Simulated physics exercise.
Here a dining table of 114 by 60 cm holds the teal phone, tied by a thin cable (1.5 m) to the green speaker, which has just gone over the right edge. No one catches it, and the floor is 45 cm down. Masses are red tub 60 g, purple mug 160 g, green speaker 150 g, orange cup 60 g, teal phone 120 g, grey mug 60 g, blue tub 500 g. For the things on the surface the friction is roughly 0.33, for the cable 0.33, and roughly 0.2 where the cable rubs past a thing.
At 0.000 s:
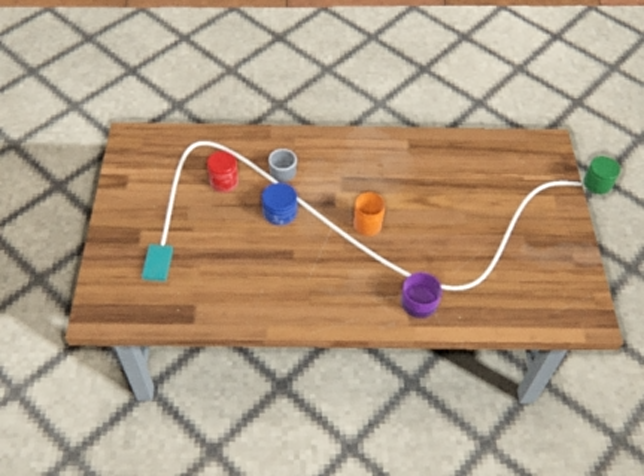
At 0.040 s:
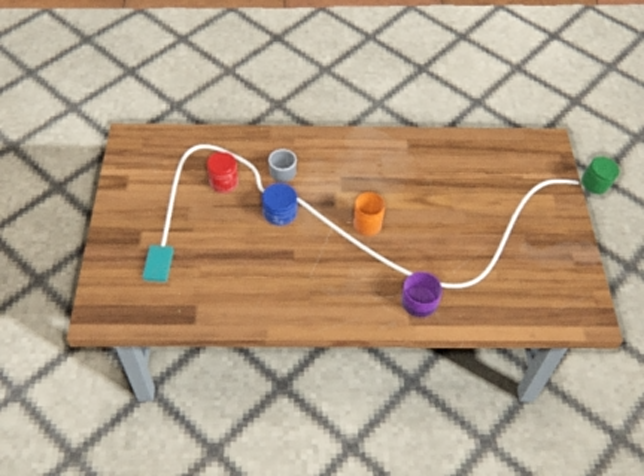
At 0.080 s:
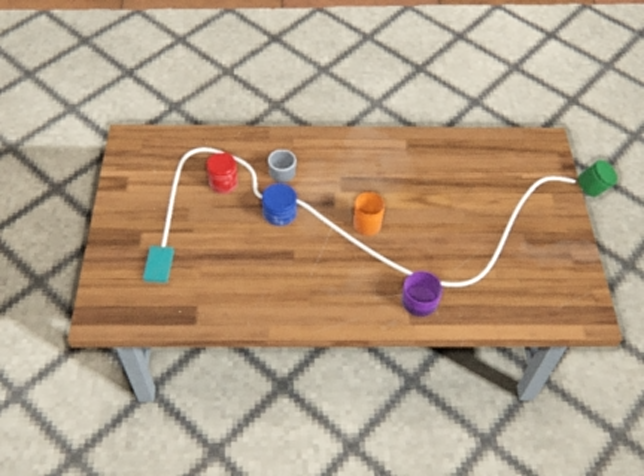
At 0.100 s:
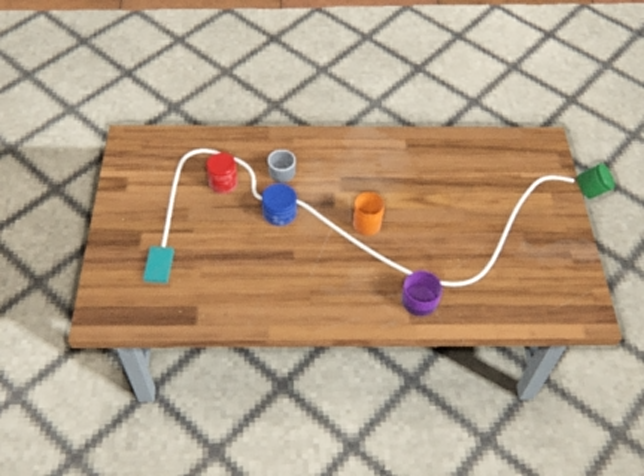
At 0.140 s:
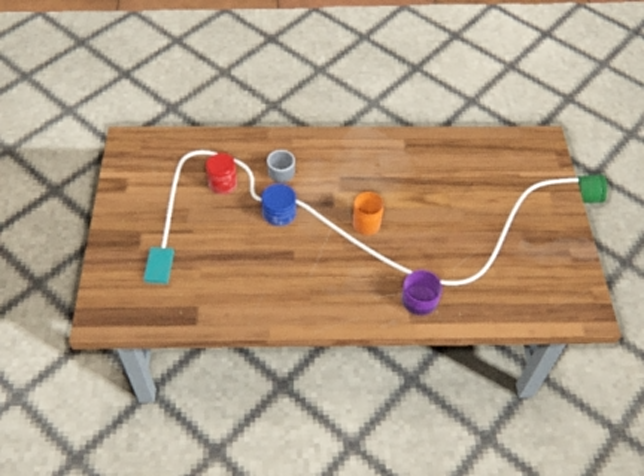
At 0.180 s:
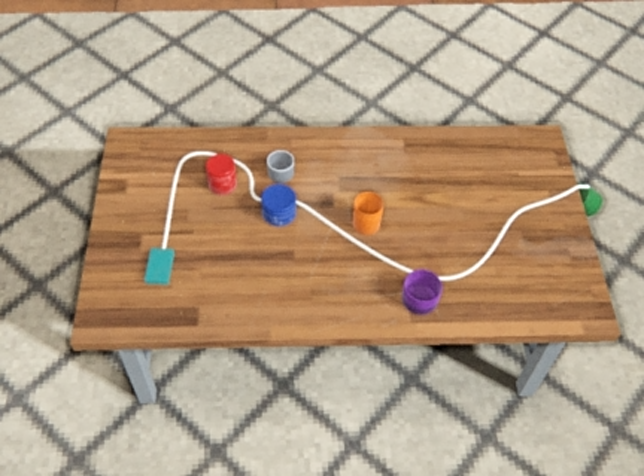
The green speaker tilted and slipped down past the table's right edge, drawing the white cable straighter on that side, while the teal phone barely moved and the cups and tubs stayed almost still.
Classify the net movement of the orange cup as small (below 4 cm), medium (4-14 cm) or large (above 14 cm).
Medium.
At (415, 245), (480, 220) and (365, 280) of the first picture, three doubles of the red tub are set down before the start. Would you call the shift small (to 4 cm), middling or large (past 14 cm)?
Result, in order: Medium / minor / minor.
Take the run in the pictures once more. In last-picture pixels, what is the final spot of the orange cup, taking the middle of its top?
Resting point is at approximately (377, 177).
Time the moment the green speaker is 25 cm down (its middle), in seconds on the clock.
Time: 0.30 s.
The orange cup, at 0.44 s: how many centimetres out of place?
Shift of the orange cup - 6 cm.
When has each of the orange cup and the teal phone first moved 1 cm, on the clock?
About: Orange cup 0.34 s, teal phone not at all.
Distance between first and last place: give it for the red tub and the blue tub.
Final places, approx.: Red tub 15 cm off, blue tub 0 cm off.
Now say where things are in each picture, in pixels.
In the first picture, orange cup (370, 204); cable runs through (529, 197) (468, 286) (345, 235) (250, 164) (174, 190).
In the second picture, green speaker (604, 167); cable runs through (528, 196) (344, 234) (174, 191).
In the third picture, green speaker (598, 179); cable runs through (527, 195) (343, 233) (174, 192).
In the fourth picture, green speaker (596, 182); cable runs through (526, 195) (343, 233) (173, 192).
In the fifth picture, green speaker (591, 189); cable runs through (525, 194) (343, 233) (173, 193).
In the sixth picture, orange cup (369, 203); cable runs through (547, 201) (466, 273) (343, 233) (251, 176) (173, 194).
By 0.4 s, the cable's tail end at (168, 248); orange cup 6 cm off its start, red tub 6 cm off its start, green speaker over the edge.
By 0.7 s, the cable's tail end at (168, 248); orange cup 8 cm off its start, red tub 13 cm off its start, green speaker over the edge.
By 0.9 s, the cable's tail end at (168, 248); orange cup 8 cm off its start at (377, 177), red tub 13 cm off its start at (244, 206), green speaker over the edge.
By 1.2 s, the cable's tail end at (168, 248); orange cup 8 cm off its start, red tub 13 cm off its start, green speaker over the edge.
By 2.4 s, the cable's tail end at (168, 248); orange cup 8 cm off its start at (377, 177), red tub 13 cm off its start at (244, 206), green speaker over the edge.
